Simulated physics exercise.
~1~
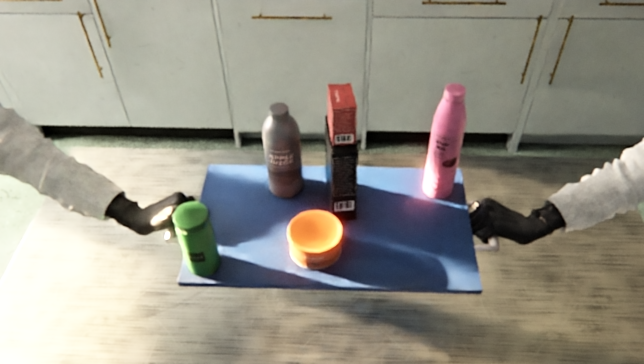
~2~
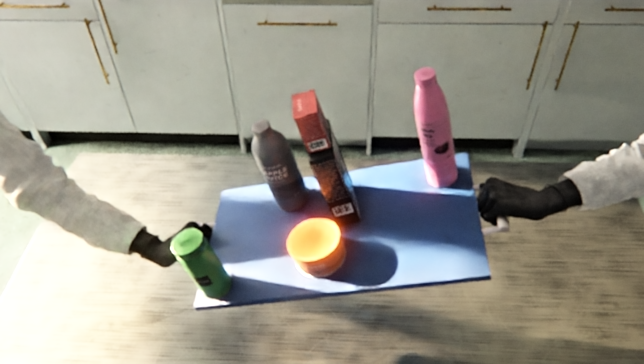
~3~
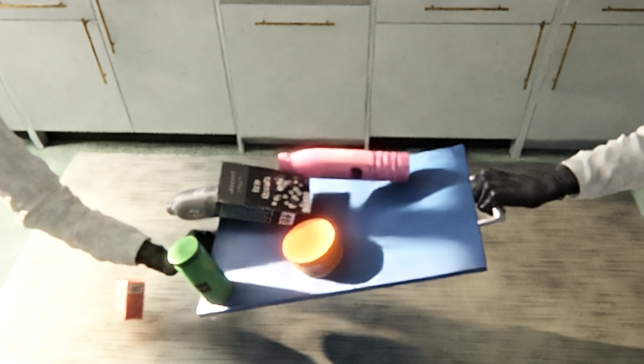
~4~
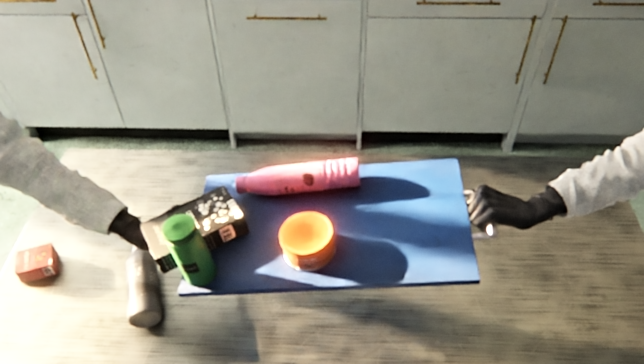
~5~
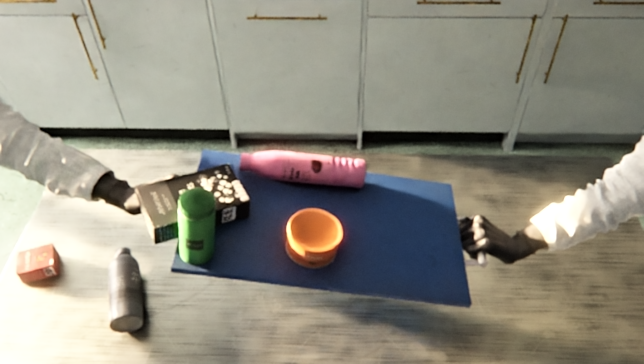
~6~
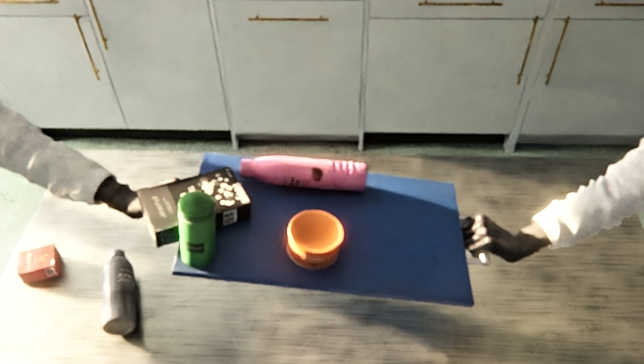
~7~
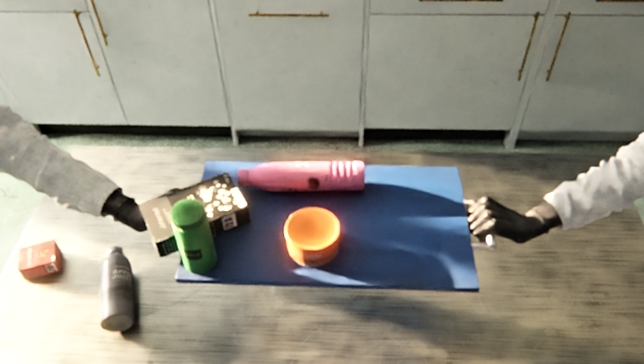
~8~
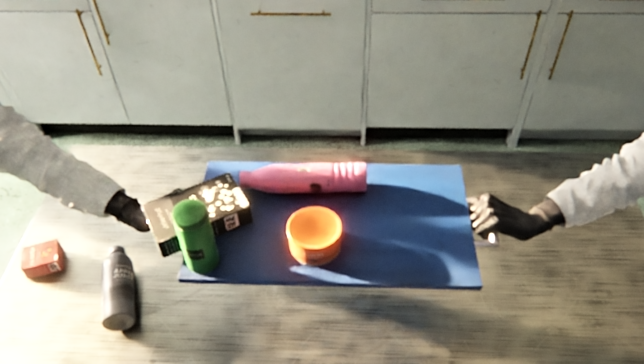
In a room with pale cabinets, seen from above and in front, two dark-gloved hands hold a rimless blue tray by its ends. A green jar stands at the left, an orange tub near the middle, a grey bottle and a red carton on a black packet behind, and a pink bottle at the right. The left edge dips, and the bottles, carton and packet topple leftward. The red carton and grey bottle drop to the floor. The tray then tips rightward and levels, with the packet and pink bottle lying down, jar and tub upright.
